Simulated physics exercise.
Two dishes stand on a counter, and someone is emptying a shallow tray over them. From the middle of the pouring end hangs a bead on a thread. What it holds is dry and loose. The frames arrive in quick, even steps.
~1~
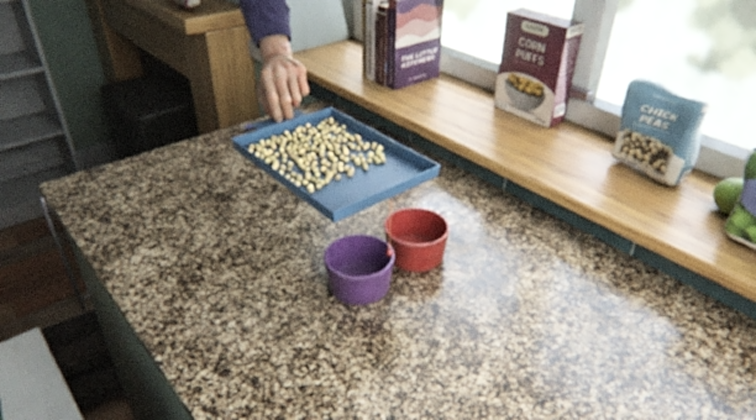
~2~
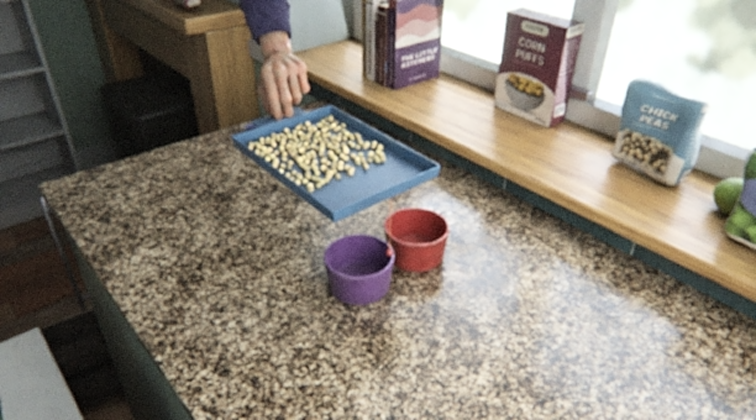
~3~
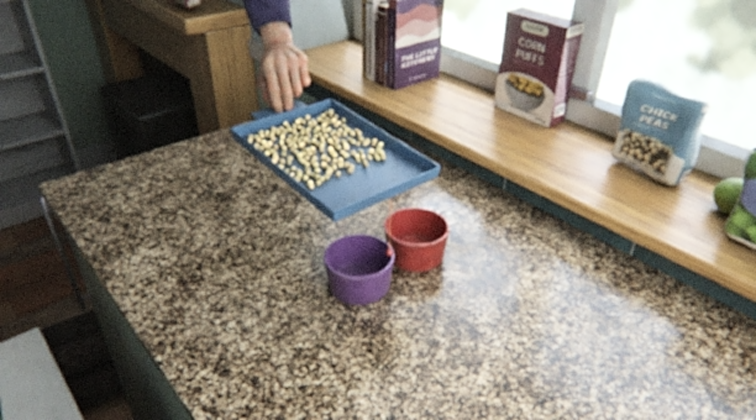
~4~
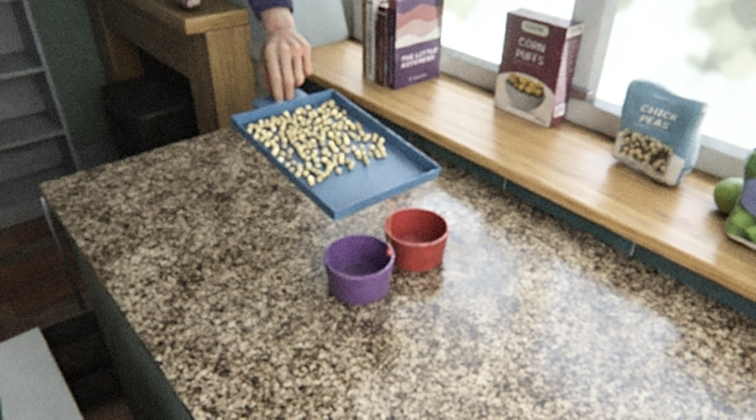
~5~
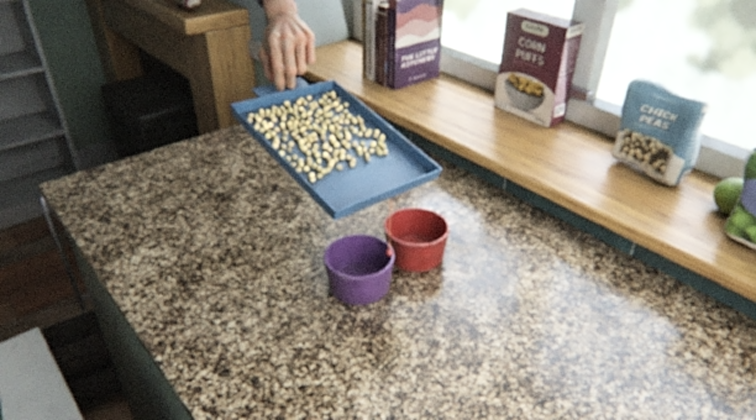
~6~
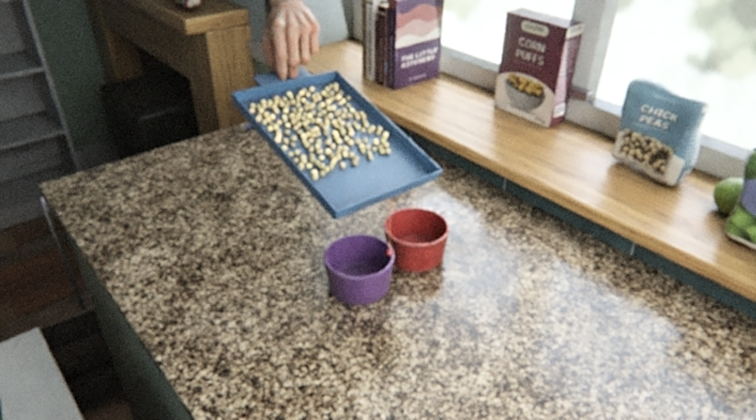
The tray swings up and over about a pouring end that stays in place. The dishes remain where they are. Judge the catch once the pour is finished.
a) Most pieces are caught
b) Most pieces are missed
Most pieces are missed.
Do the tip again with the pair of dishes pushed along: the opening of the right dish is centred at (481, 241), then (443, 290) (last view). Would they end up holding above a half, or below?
So that's a greater portion the first time round, a lesser portion the second.
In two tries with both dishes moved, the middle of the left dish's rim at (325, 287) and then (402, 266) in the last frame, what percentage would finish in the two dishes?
You'd get 10 in a hundred the first time and 60 in a hundred the second.
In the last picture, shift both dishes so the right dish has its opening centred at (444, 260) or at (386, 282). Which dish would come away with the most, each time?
Well, first the right-hand one, then the right-hand one.
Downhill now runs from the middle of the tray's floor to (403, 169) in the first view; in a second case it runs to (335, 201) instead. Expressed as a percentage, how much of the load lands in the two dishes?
Well, 80 percent for one and then 10 percent for the other.
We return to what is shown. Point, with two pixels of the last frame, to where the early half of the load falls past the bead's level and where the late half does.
I'd say close to (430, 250) at first and close to (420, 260) later on.
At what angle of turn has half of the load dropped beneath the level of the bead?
Around 110 degrees of turn.
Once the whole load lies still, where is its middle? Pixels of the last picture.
It settles centred around (443, 306).
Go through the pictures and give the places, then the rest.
Corners of the pouring end (334, 211) and (438, 165), level; middle of the load (317, 150), soya beans; left dish (381, 284); right dish (438, 252); bead on its thread (389, 253), in the first picture.
Corners of the pouring end (334, 211) and (438, 166), level; middle of the load (317, 149), in the second picture.
Corners of the pouring end (334, 211) and (439, 166), tipped barely, lowest at the right corner; middle of the load (317, 144), in the third picture.
Corners of the pouring end (335, 210) and (439, 167), tipped a little, lowest at the right corner; middle of the load (318, 137), in the fourth picture.
Corners of the pouring end (336, 210) and (440, 168), tipped a little, lowest at the right corner; middle of the load (319, 130), in the fifth picture.
Corners of the pouring end (337, 210) and (440, 170), tipped clearly, lowest at the right corner; middle of the load (321, 125); left dish (381, 284); right dish (438, 252), in the sixth picture.
Just after the last frame, tray tipped steeply; the larger part on the tray; about a tenth outside both; about a tenth in the air.
A moment on, tray tipped past a quarter turn; roughly two thirds on the tray; roughly a quarter outside both; about a tenth in the air.
Further on, tray tipped past a quarter turn; just a few in the left dish; just a few in the right dish; almost all outside both.
When it is over, tray tipped past a quarter turn; just a few in the left dish; just a few in the right dish; almost all outside both.
